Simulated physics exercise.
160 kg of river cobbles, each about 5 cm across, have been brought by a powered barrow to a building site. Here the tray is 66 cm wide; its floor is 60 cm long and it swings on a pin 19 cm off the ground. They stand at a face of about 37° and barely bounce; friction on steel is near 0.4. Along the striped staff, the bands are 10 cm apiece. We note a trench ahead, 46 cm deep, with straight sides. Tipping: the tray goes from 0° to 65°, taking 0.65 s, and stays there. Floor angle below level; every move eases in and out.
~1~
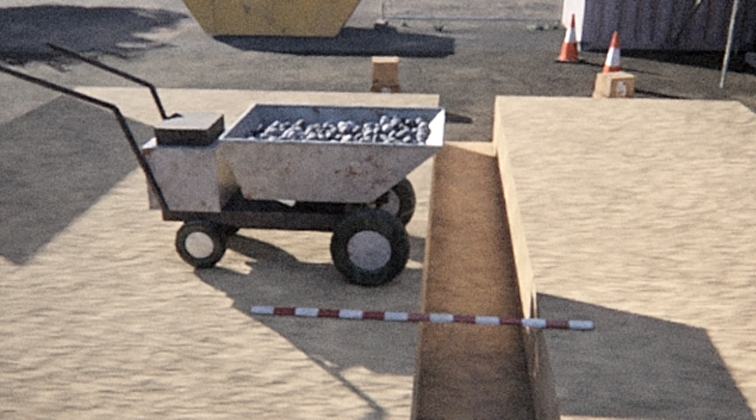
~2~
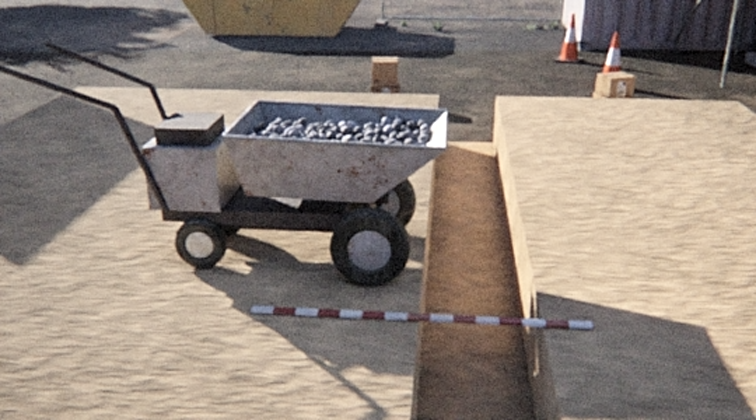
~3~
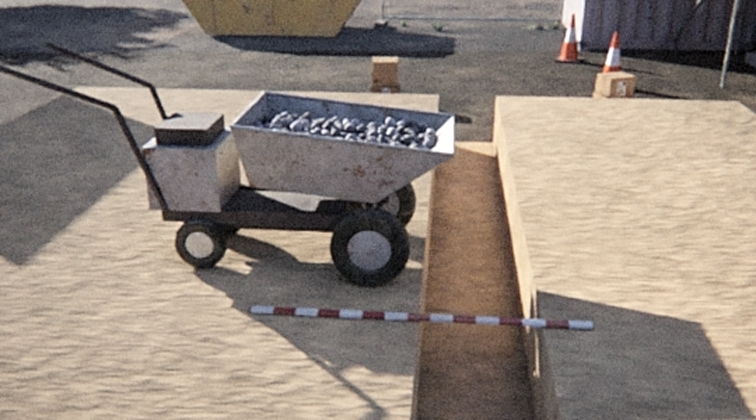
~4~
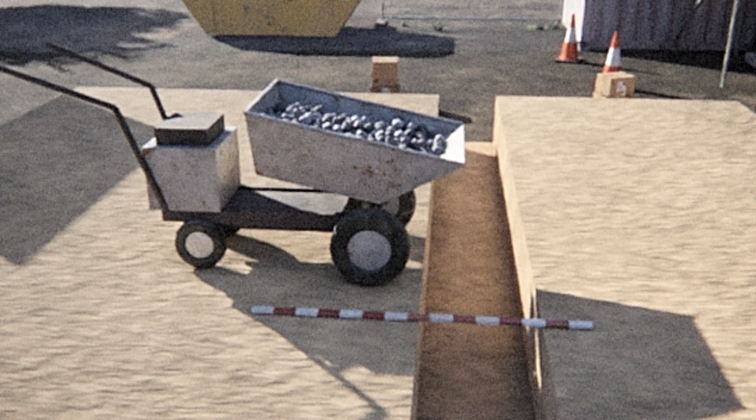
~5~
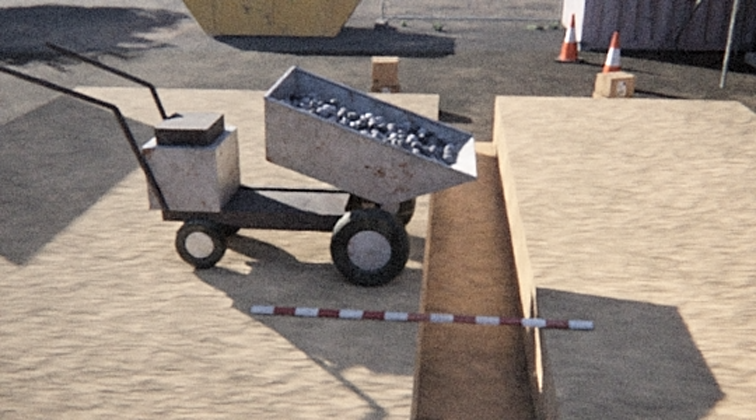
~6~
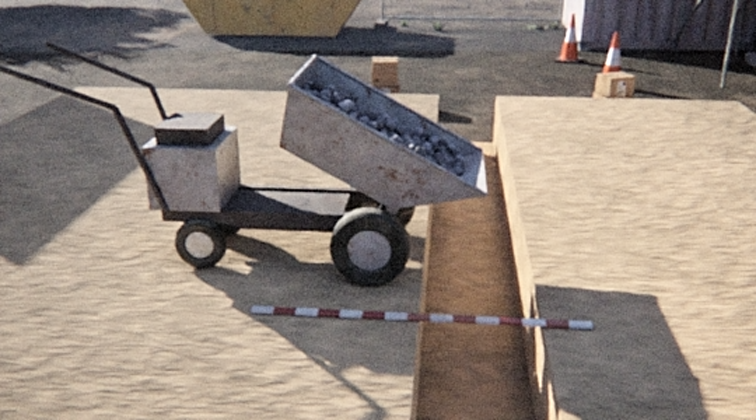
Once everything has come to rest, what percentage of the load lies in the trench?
51 %.
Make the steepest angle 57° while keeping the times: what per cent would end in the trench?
With that change, near 55 per cent.
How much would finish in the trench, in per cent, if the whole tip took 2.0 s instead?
In that case, around 70%.
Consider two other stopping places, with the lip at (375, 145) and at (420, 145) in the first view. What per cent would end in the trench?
Estimates: 100 % then 75 %.
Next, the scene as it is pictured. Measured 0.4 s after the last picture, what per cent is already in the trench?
About 10 per cent by then.
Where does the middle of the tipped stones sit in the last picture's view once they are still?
Around (522, 312).
Then, 0.2 s after the last picture the floor is at 55°, 100 % in the tray; the foremost stones are at (480, 204).
Then, 0.4 s after the last picture the floor is at 65°, 83 % in the tray, 12 % in the trench, 5 % past the trench; the foremost stones are at (551, 244).
Then, 0.8 s after the last picture the floor is at 65°, 22 % in the tray, 32 % in the trench, 46 % past the trench; the foremost stones are at (688, 264).
Then, 2.8 s after the last picture the floor is at 65°, 0 % in the tray, 51 % in the trench, 49 % past the trench; the foremost stones are past the picture's edge.
